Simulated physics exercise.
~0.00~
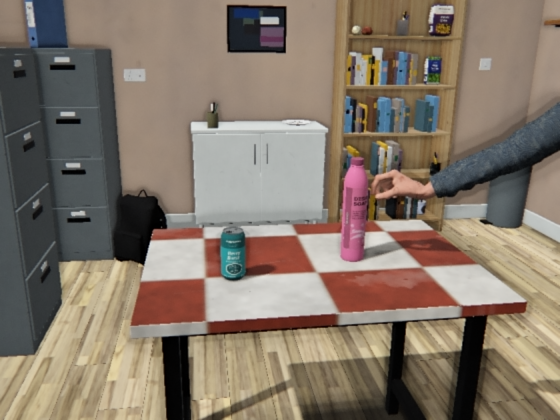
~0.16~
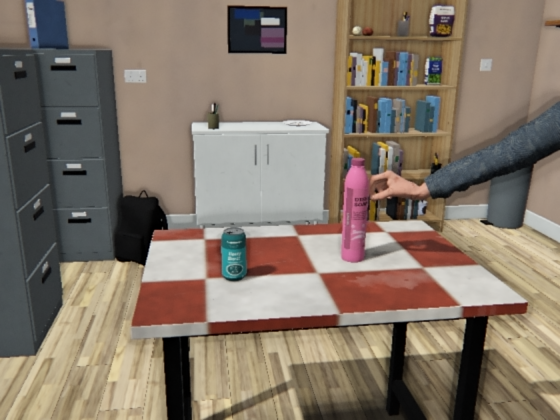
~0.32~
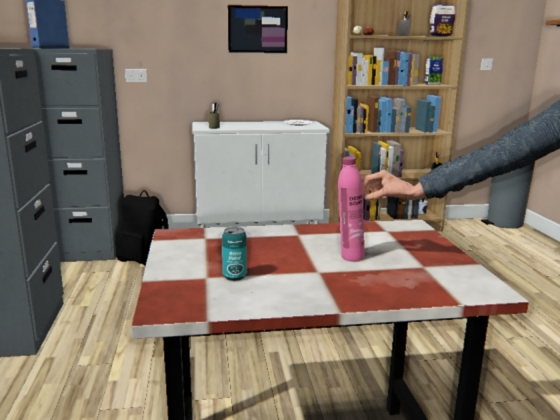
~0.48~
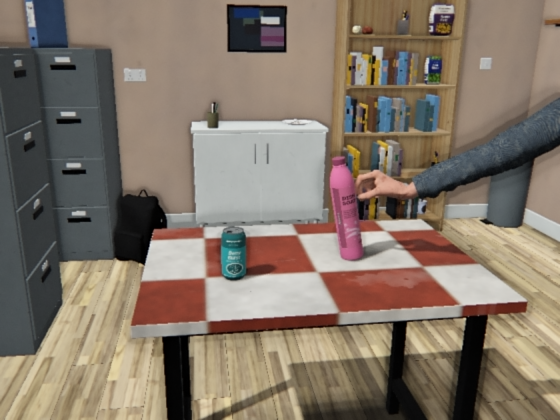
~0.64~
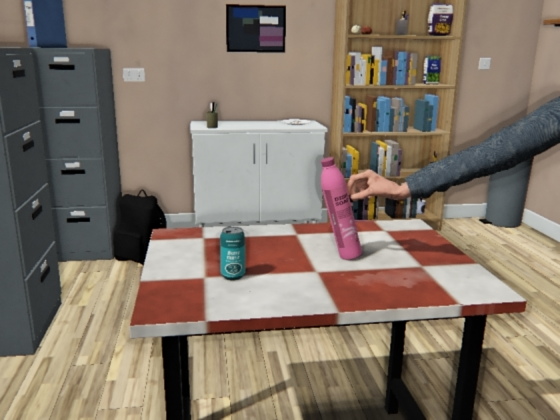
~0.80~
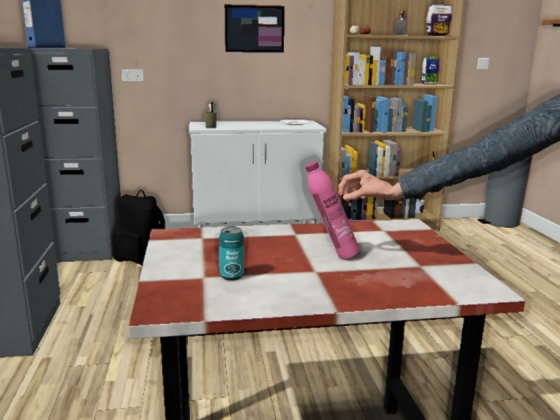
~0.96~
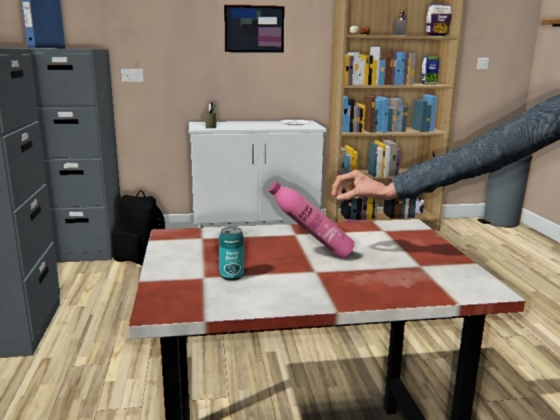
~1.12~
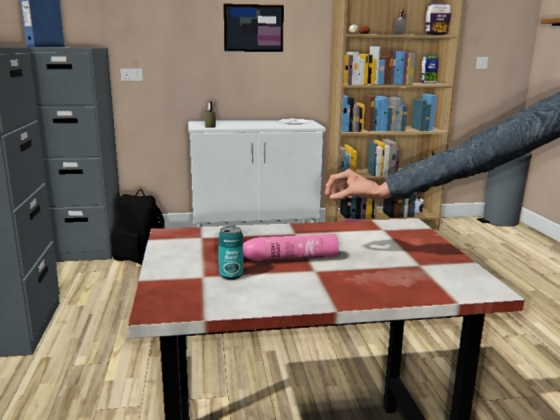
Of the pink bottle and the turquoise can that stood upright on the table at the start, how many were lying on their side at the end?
One of them was lying on its side at the end, the pink bottle, while the turquoise can was still standing.
